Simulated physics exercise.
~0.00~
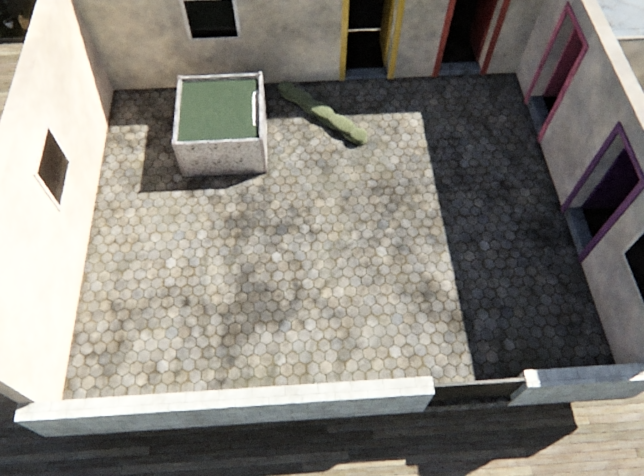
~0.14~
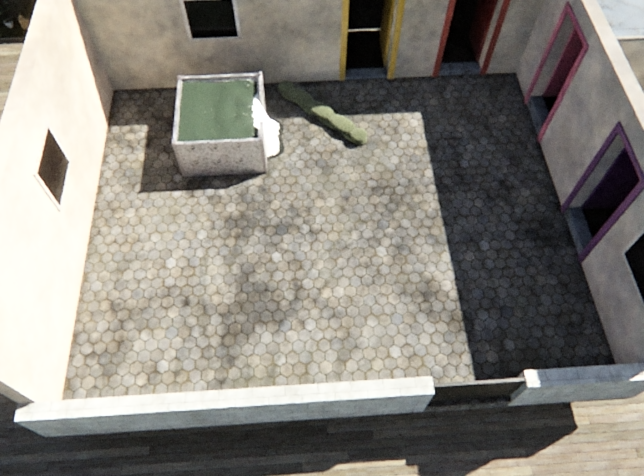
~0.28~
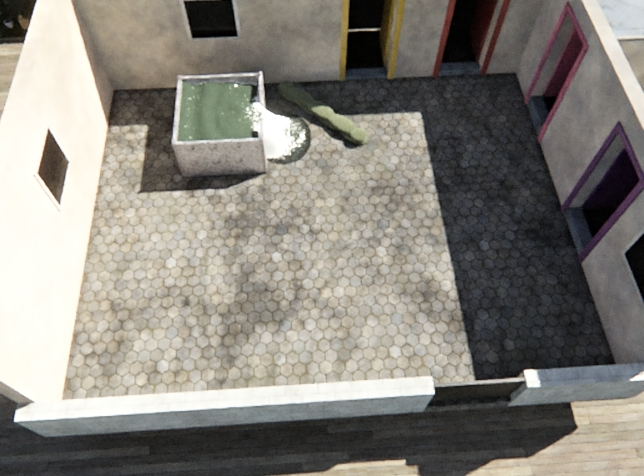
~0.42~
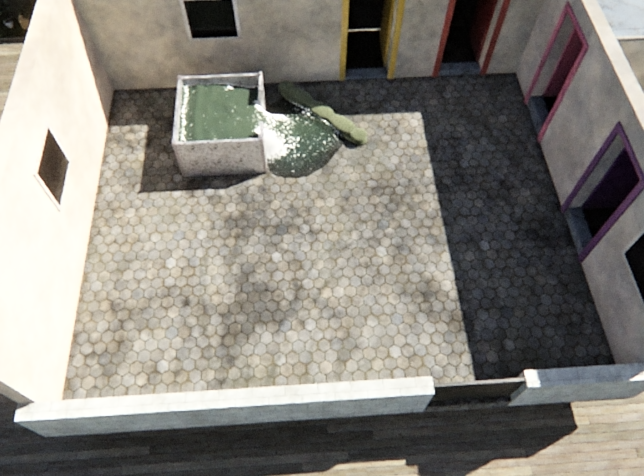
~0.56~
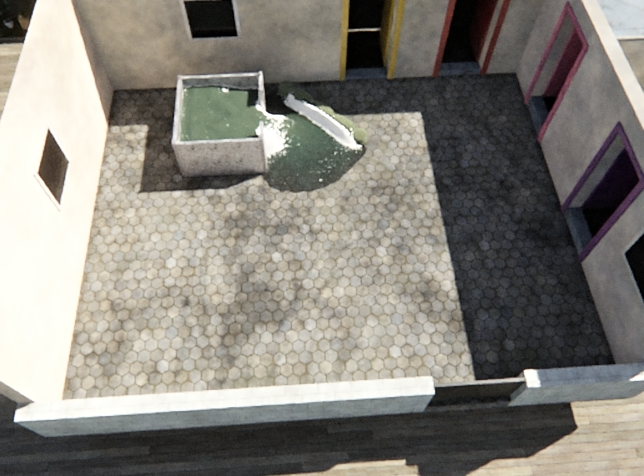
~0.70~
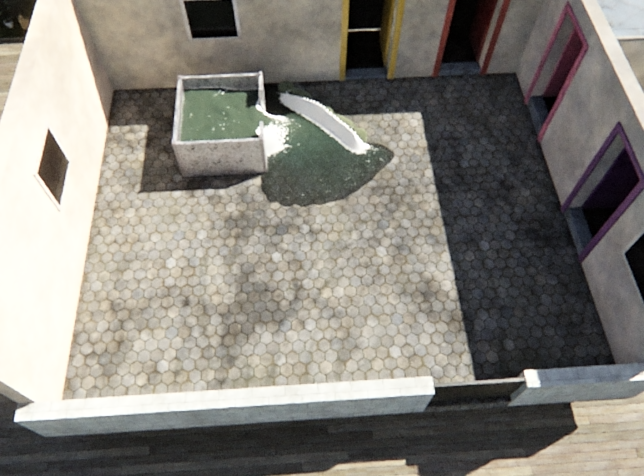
At the start, still green water fills an open tank near the back of a walled, paved yard. Water then bursts from the tank's right side in a white, foamy rush, spreads over the paving to the low sandbags, and fans out past them in a widening green pool.
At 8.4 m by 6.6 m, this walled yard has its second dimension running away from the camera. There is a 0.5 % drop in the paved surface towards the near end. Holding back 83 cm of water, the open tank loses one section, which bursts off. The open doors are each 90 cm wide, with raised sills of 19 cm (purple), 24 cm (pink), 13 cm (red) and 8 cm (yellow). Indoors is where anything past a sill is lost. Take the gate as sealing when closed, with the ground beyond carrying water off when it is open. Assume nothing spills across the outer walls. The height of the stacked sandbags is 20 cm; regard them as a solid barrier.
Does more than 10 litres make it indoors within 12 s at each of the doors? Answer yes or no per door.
Purple door, no; pink door, no; red door, no; yellow door, no.
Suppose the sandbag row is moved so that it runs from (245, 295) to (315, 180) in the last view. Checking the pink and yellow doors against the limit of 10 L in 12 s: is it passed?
Against the limit, the pink door stays within it and the yellow door goes beyond it.
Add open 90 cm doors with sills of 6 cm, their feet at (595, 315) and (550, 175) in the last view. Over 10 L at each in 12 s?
More, more.
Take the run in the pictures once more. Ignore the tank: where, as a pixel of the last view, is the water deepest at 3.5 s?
You'll find it around (611, 378).
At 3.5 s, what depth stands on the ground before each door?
Purple 10 cm, pink 7 cm, red 2 cm, yellow 2 cm.
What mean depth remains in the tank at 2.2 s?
I'd put the average depth near 36 cm.
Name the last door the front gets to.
The pink door is last.
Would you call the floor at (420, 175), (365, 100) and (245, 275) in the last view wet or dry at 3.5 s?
Well, the first is drenched, the next drenched, the last untouched by it.
After 1.4 s water covers 20 % of the floor and is deepest (38 cm) near (318, 124); purple door not reached, pink door not reached, red door not reached, yellow door not reached.
After 2.2 s water covers 40 % of the floor and is deepest (28 cm) near (318, 124); purple door 9 cm at the sill, 0 L in, pink door not reached, red door not reached, yellow door 6 cm at the sill, 0 L in.
After 3.5 s water covers 55 % of the floor and is deepest (26 cm) near (611, 378); purple door 10 cm at the sill, 0 L in, pink door 7 cm at the sill, 0 L in, red door 2 cm at the sill, 0 L in, yellow door 2 cm at the sill, 1 L in.
After 7.0 s water covers 65 % of the floor and is deepest (10 cm) near (484, 207); purple door 8 cm at the sill, 0 L in, pink door 3 cm at the sill, 0 L in, red door 2 cm at the sill, 0 L in, yellow door 1 cm at the sill, 1 L in.
After 12.0 s water covers 90 % of the floor and is deepest (8 cm) near (72, 414); purple door 4 cm at the sill, 0 L in, pink door 3 cm at the sill, 0 L in, red door 4 cm at the sill, 0 L in, yellow door 3 cm at the sill, 1 L in.
